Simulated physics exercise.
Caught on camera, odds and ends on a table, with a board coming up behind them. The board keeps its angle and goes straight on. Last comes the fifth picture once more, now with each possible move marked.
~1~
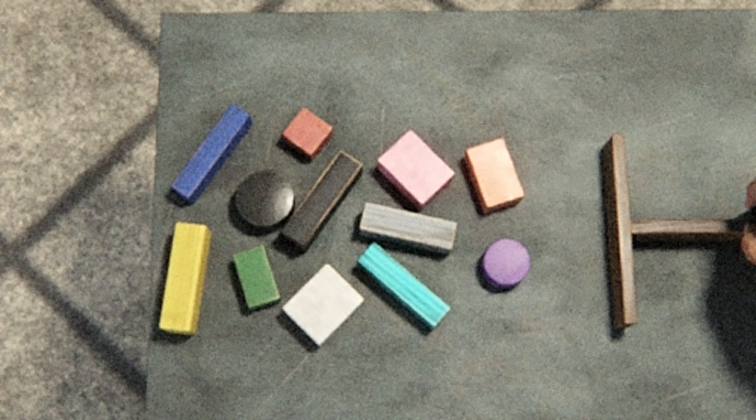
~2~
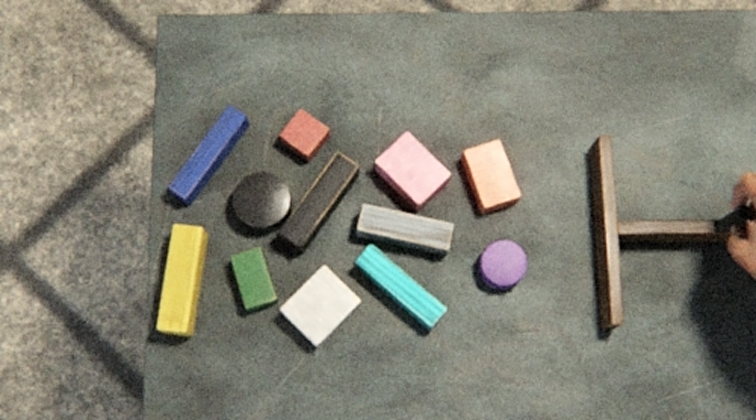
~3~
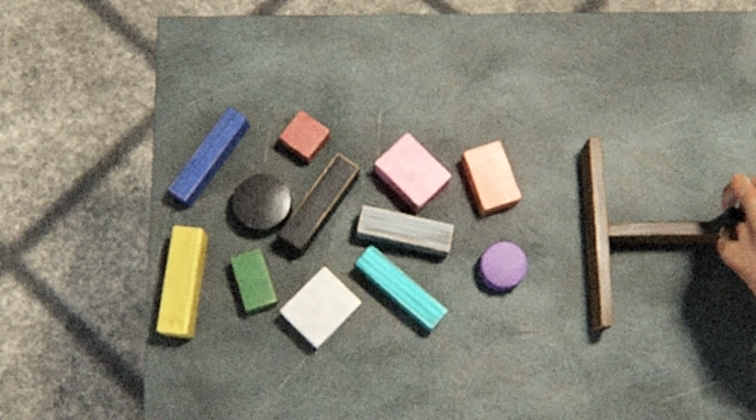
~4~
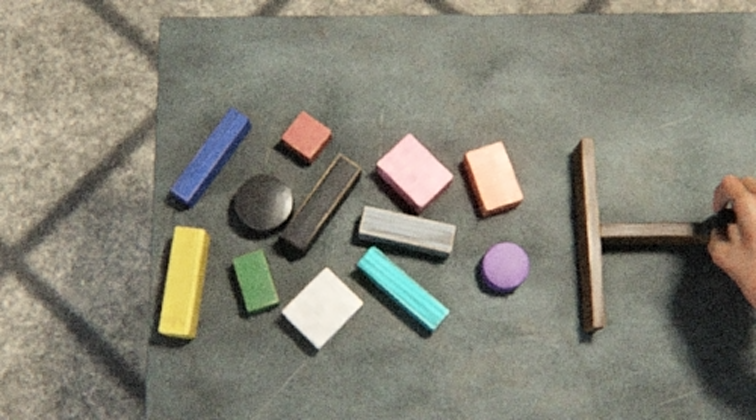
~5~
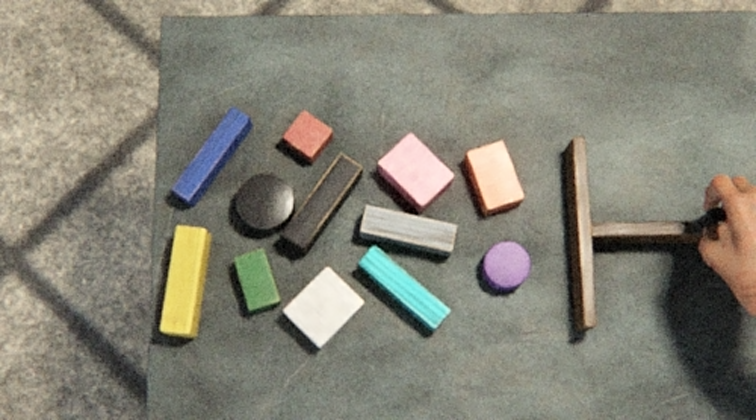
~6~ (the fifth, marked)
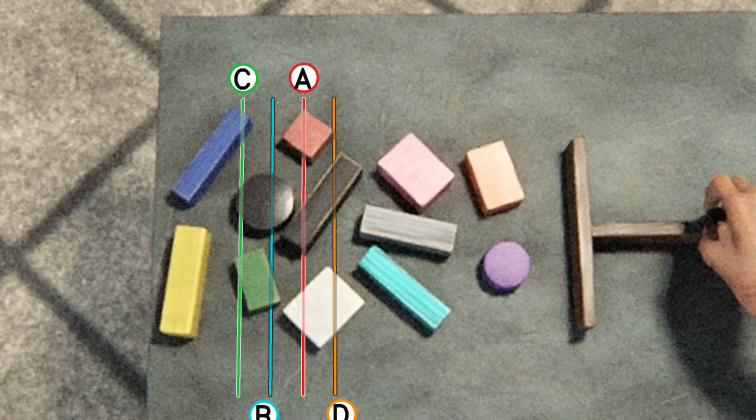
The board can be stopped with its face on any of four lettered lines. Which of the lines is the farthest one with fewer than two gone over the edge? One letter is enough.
A is the last line within the limit.
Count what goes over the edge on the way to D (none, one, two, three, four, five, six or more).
In all, none.
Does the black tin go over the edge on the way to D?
No.
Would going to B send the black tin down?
By then, yes.
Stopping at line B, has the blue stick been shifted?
By then, yes.
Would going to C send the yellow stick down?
Yes.
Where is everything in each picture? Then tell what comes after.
Purple tin (505, 264); white block (324, 306); pink block (415, 171), in the first picture.
Board (612, 228); yellow stick (183, 281), in the second picture.
Board (602, 229); black stick (320, 205), in the third picture.
Board (594, 230); blue stick (211, 158), in the fourth picture.
Board (585, 229); black tin (266, 204); red block (308, 137); turquoise stick (404, 289), in the fifth picture.
On the marked copy, A at (304, 242); B at (272, 242); C at (241, 242); D at (335, 241).
With A. Early on, board (485, 231); pink block (397, 171); orange block (453, 177).
Further on, board (384, 232); black tin (239, 204); red block (275, 129).
At the end, board (307, 233); blue stick (154, 153); yellow stick (166, 293); none fallen.
As for the rest, B drops two; C drops four; D is within the limit but short.
